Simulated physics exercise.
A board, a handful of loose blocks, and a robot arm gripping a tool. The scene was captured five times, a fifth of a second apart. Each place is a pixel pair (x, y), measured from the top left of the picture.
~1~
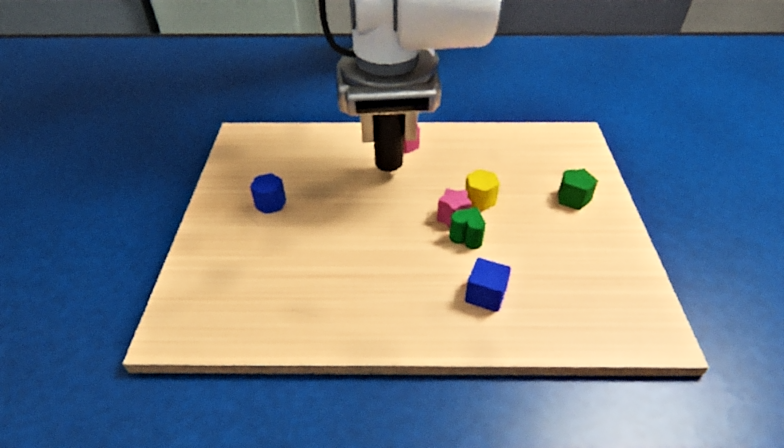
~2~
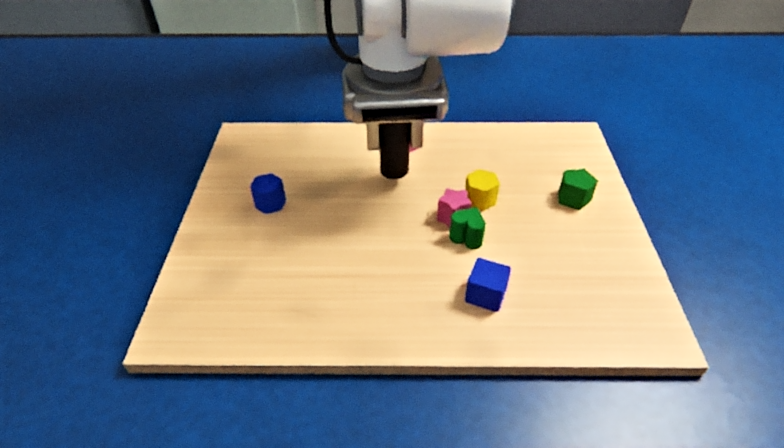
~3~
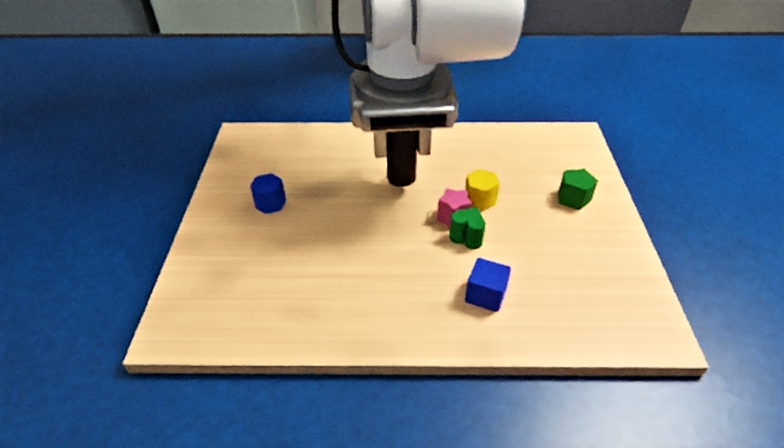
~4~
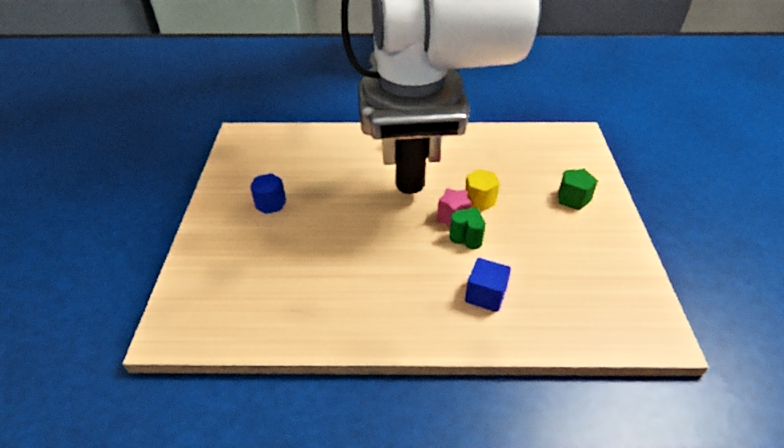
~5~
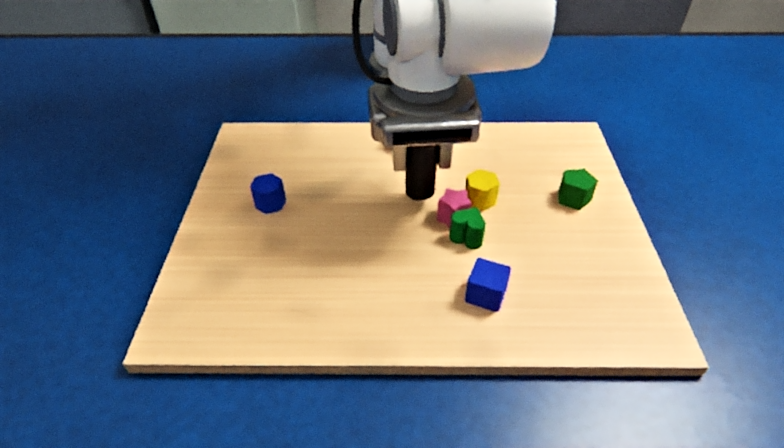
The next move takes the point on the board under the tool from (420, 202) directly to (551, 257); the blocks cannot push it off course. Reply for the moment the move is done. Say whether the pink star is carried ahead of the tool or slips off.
Held in front.
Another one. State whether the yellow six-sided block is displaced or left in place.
Stays where it is.
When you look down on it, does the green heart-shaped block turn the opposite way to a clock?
No, that is not what happens.
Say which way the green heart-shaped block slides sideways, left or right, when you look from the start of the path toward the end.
The shift goes right.
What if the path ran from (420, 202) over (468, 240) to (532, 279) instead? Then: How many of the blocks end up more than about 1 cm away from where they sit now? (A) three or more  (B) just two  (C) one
B - just two.
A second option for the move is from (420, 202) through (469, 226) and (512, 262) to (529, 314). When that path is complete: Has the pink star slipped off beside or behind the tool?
Yes
What follows on the original path. One third of the way, tool at (462, 208); pink star at (488, 211), turned 10° clockwise; green heart-shaped block at (489, 232), turned 15° clockwise.
Two thirds of the way, tool at (507, 226); pink star at (535, 230), turned 10° clockwise; green heart-shaped block at (495, 239), turned 40° clockwise.
At the end, tool at (555, 245); pink star at (585, 252), turned 15° clockwise; green heart-shaped block at (495, 239), turned 40° clockwise; yellow six-sided block not moved.
